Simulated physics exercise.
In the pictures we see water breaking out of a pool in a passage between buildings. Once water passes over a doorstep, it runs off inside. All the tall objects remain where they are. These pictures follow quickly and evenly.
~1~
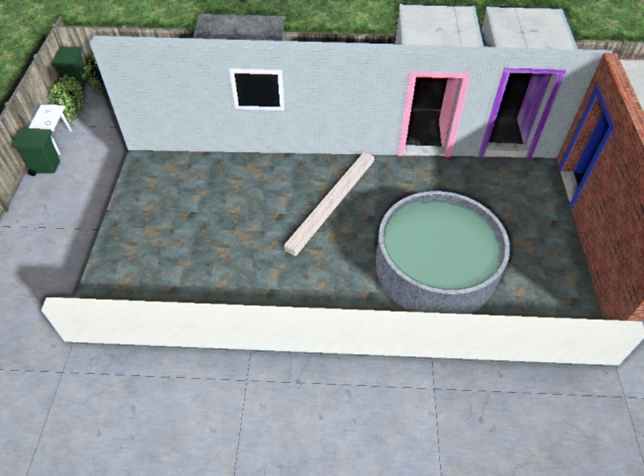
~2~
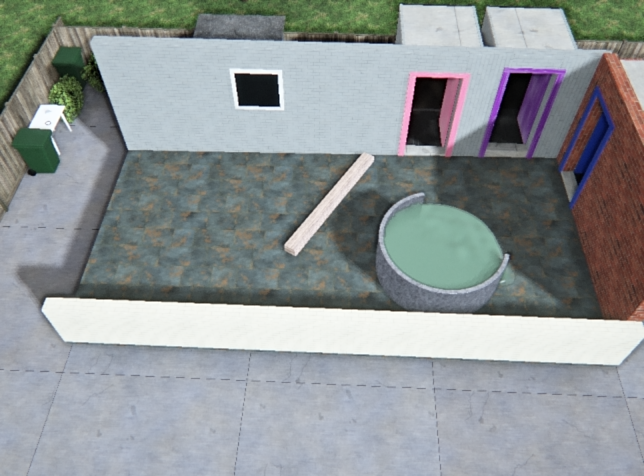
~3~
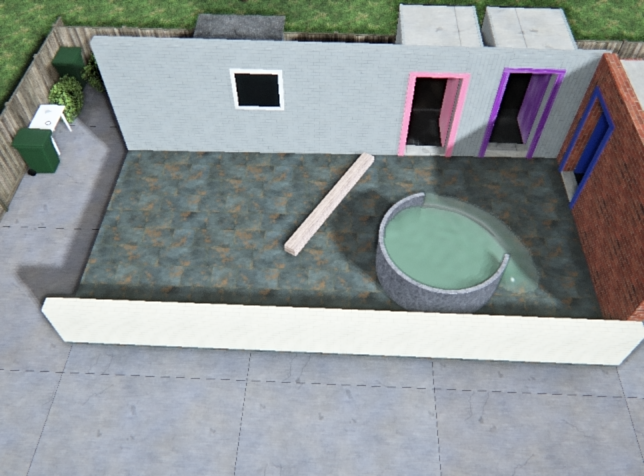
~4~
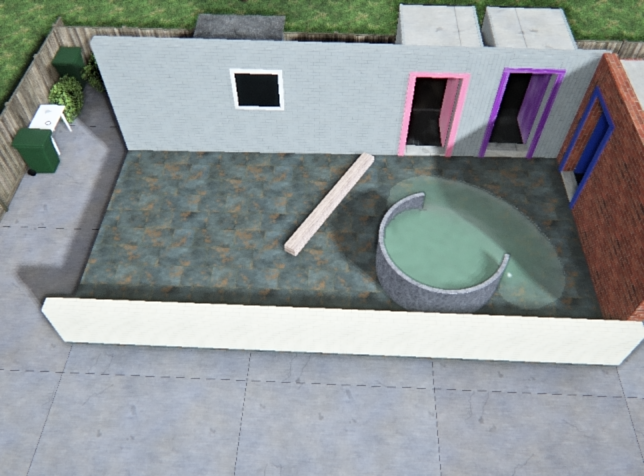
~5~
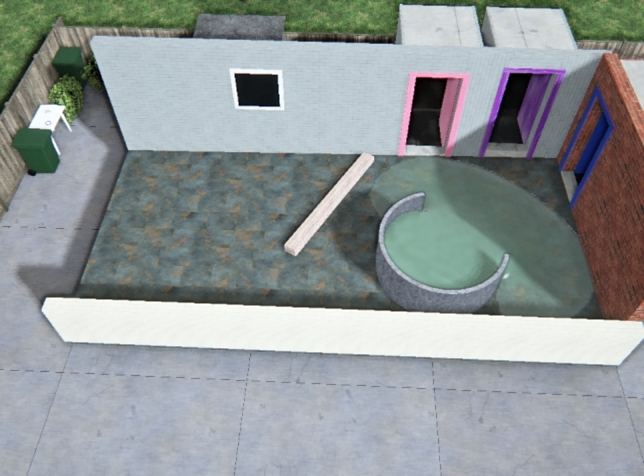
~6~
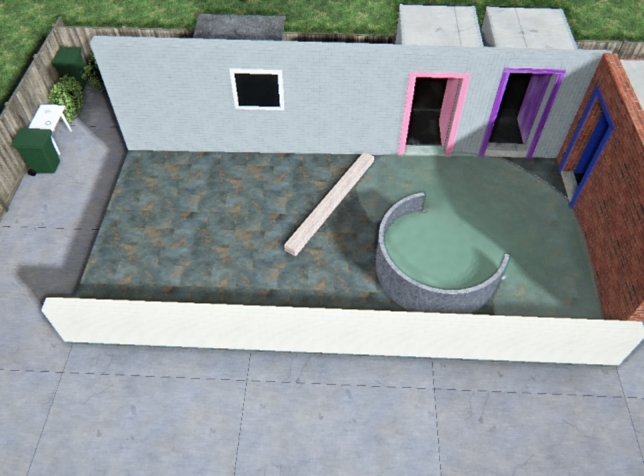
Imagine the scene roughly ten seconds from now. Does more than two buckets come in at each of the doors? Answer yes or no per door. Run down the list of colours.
The purple door yes, the pink door yes, the blue door yes.
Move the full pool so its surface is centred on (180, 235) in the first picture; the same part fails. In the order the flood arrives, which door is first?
That would be the door marked pink.
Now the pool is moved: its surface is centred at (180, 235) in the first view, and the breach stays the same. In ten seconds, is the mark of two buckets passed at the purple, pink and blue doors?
Result - purple door fails to reach it, pink door fails to reach it, blue door crosses the threshold.
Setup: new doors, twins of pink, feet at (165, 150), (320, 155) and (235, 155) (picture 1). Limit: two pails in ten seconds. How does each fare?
Below; below; below.
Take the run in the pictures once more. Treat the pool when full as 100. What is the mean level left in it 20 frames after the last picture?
About 16 %.
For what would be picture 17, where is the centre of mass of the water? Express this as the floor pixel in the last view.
Near pixel (486, 223).
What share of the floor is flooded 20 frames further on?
Close to 40 %.
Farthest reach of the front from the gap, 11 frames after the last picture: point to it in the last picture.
Front's tip: Near (301, 155).
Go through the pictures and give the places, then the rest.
Still water in the pool at (443, 242), in the first picture.
Water pours out on the pool's far side and has run to a hidden place, in the second picture.
Water pours out on the pool's far side and has run to a hidden place, in the third picture.
The front is at (396, 189), out from the gap on the pool's far side, in the fourth picture.
The front is at (397, 167), out from the gap on the pool's far side, in the fifth picture.
Water pours out on the pool's far side and has run to (386, 155), in the sixth picture.
A moment on, water covers 30 % of the floor; the purple door under two buckets in, the pink door over two buckets in, the blue door over two buckets in.
Next, water covers 30 % of the floor; the purple door over two buckets in, the pink door far over two buckets in, the blue door far over two buckets in.
Then, water covers 40 % of the floor; the purple door far over two buckets in, the pink door far over two buckets in, the blue door far over two buckets in.
Later, water covers 65 % of the floor; the purple door far over two buckets in, the pink door far over two buckets in, the blue door far over two buckets in.
In the end, water covers 70 % of the floor; the purple door far over two buckets in, the pink door far over two buckets in, the blue door far over two buckets in.
